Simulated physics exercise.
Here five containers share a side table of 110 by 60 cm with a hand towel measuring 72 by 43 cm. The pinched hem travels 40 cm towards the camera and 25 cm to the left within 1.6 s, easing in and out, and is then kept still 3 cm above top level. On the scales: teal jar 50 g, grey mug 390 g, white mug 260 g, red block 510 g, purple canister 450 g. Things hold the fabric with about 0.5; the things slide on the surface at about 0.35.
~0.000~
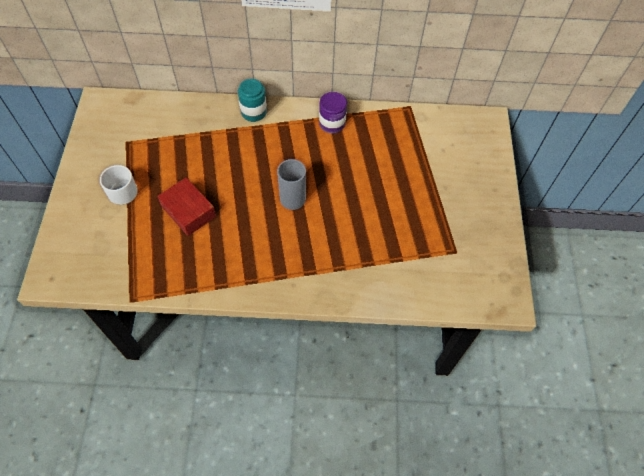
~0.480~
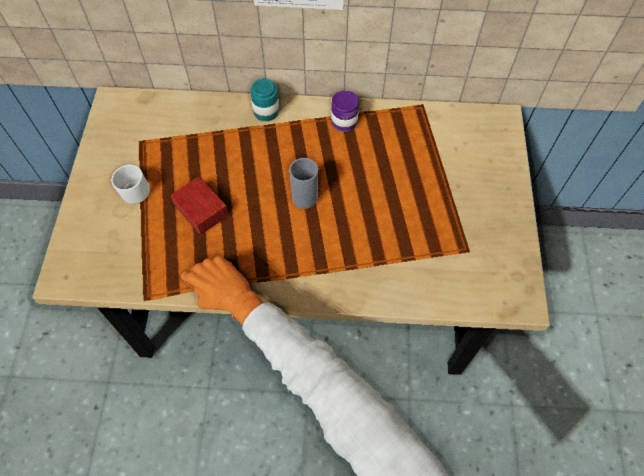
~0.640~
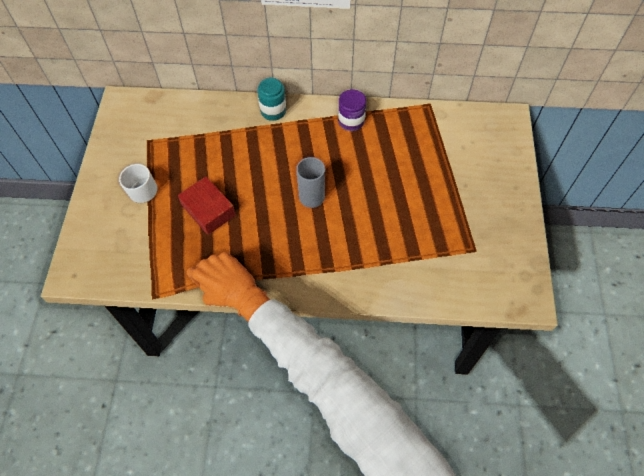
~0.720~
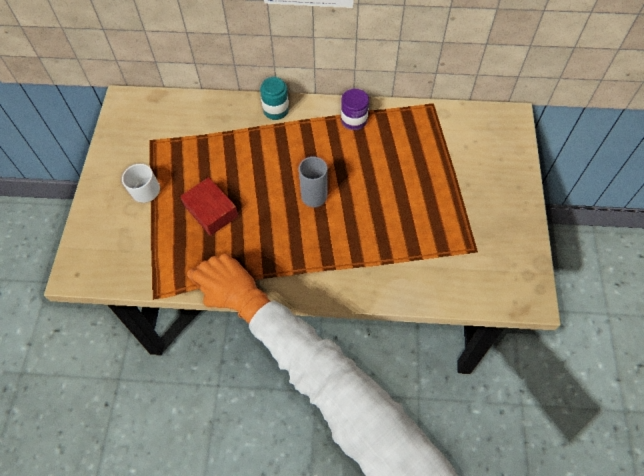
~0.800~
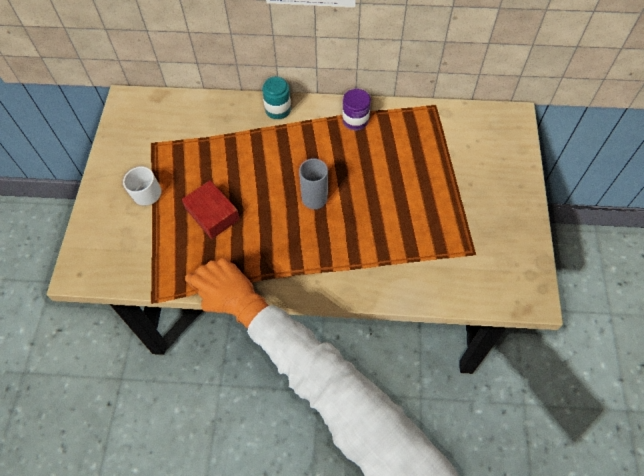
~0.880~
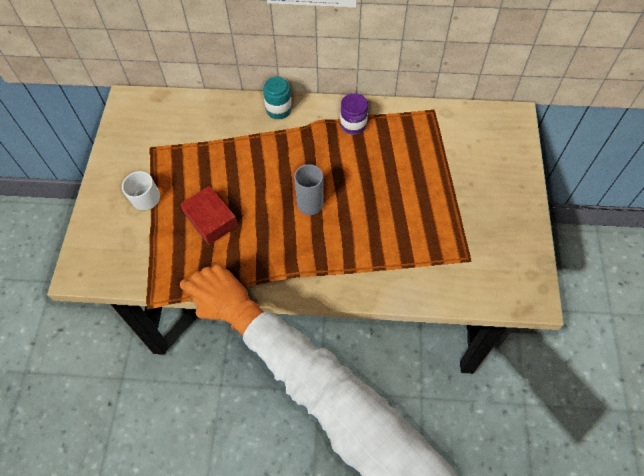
A hand in a white sleeve reached in, pinched the near edge of an orange and brown striped cloth, and tugged it slightly towards the viewer, the grey mug and red block shifting along with it.
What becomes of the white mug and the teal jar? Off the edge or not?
In order: The white mug falls off; the teal jar remains up there.
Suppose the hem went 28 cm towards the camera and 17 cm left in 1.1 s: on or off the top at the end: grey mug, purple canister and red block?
In that case: Grey mug goes over, purple canister stays on, red block goes over.
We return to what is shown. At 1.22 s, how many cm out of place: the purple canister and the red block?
About: Purple canister 15 cm, red block 15 cm.
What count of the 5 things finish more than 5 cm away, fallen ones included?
That makes 4.
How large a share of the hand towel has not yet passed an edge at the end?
About 0 per cent.
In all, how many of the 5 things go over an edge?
I count 4.
By 1.2 s, 85 % of the hand towel is still over the top; white mug 11 cm off its start, grey mug 17 cm off its start, purple canister 17 cm off its start.
By 1.6 s, 55 % of the hand towel is still over the top; white mug 23 cm off its start, purple canister 35 cm off its start, grey mug 33 cm off its start.
By 1.9 s, 10 % of the hand towel is still over the top; white mug 35 cm off its start at (54, 313), purple canister 56 cm off its start at (221, 282), grey mug over the edge.
By 2.2 s, 0 % of the hand towel is still over the top; white mug over the edge, purple canister over the edge, red block over the edge.
By 3.8 s, 0 % of the hand towel is still over the top; white mug over the edge, teal jar 0 cm off its start at (276, 84), purple canister over the edge, red block over the edge.
